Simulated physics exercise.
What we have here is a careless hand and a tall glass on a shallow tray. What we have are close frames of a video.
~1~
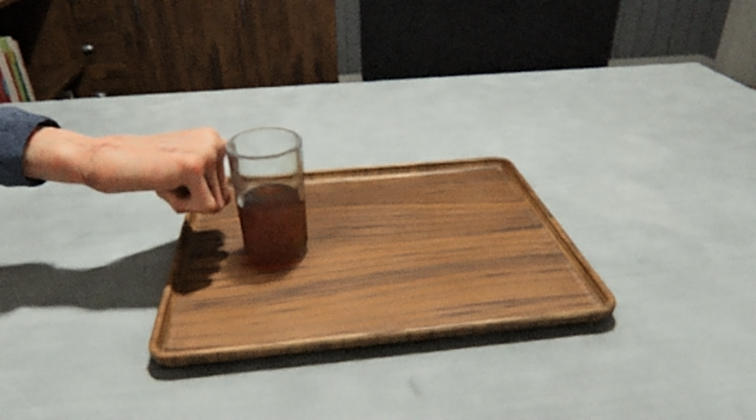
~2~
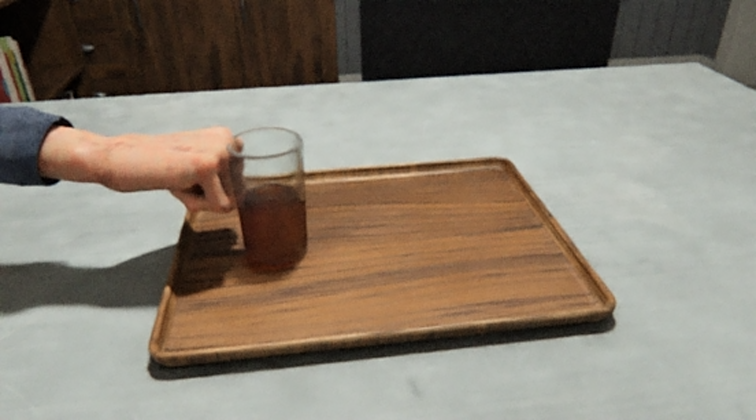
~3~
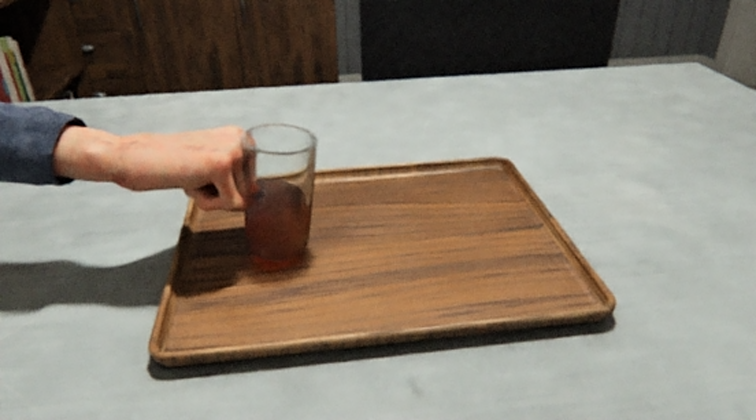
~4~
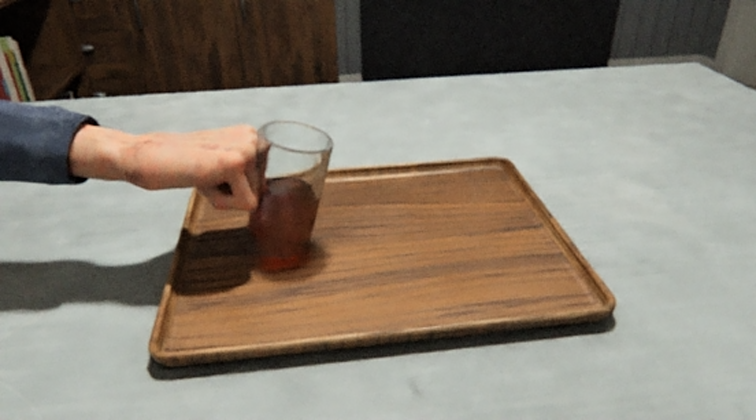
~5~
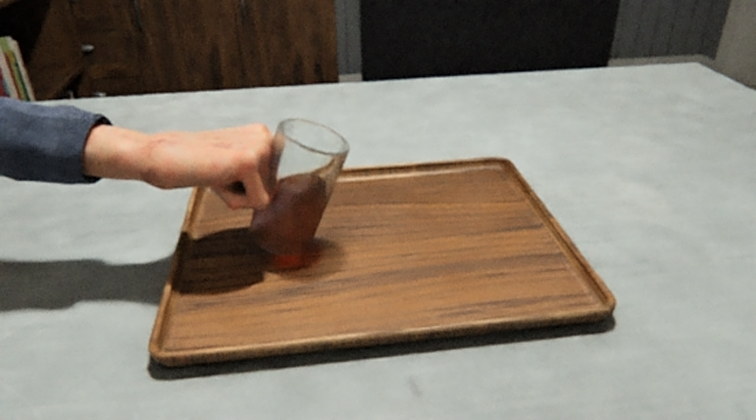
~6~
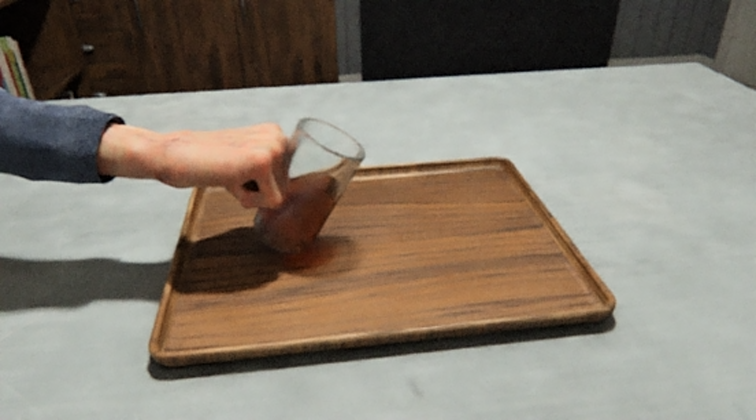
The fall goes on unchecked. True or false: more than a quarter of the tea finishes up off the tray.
True.
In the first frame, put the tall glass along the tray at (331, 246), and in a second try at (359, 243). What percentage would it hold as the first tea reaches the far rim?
It would be around 85 per cent, and then around 85 per cent.
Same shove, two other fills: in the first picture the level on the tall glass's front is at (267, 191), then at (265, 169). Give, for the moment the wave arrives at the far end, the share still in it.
First try: Roughly 70 %, second try: Roughly 60 %.
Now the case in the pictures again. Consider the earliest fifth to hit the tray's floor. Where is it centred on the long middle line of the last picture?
Roughly (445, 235).
A moment on, the tall glass lies on its side and 100 per cent is in the glass, 0 on the tray and 0 above or beyond its rim.
Next, the tall glass lies on its side and 72 per cent is in the glass, 23 on the tray and 5 above or beyond its rim.
Then the tall glass lies on its side and 39 per cent is in the glass, 46 on the tray and 15 above or beyond its rim.
Later the tall glass lies on its side and 21 per cent is in the glass, 43 on the tray and 36 above or beyond its rim.
Finally, 64 per cent is held by tray and glass, 36 is off the tray.
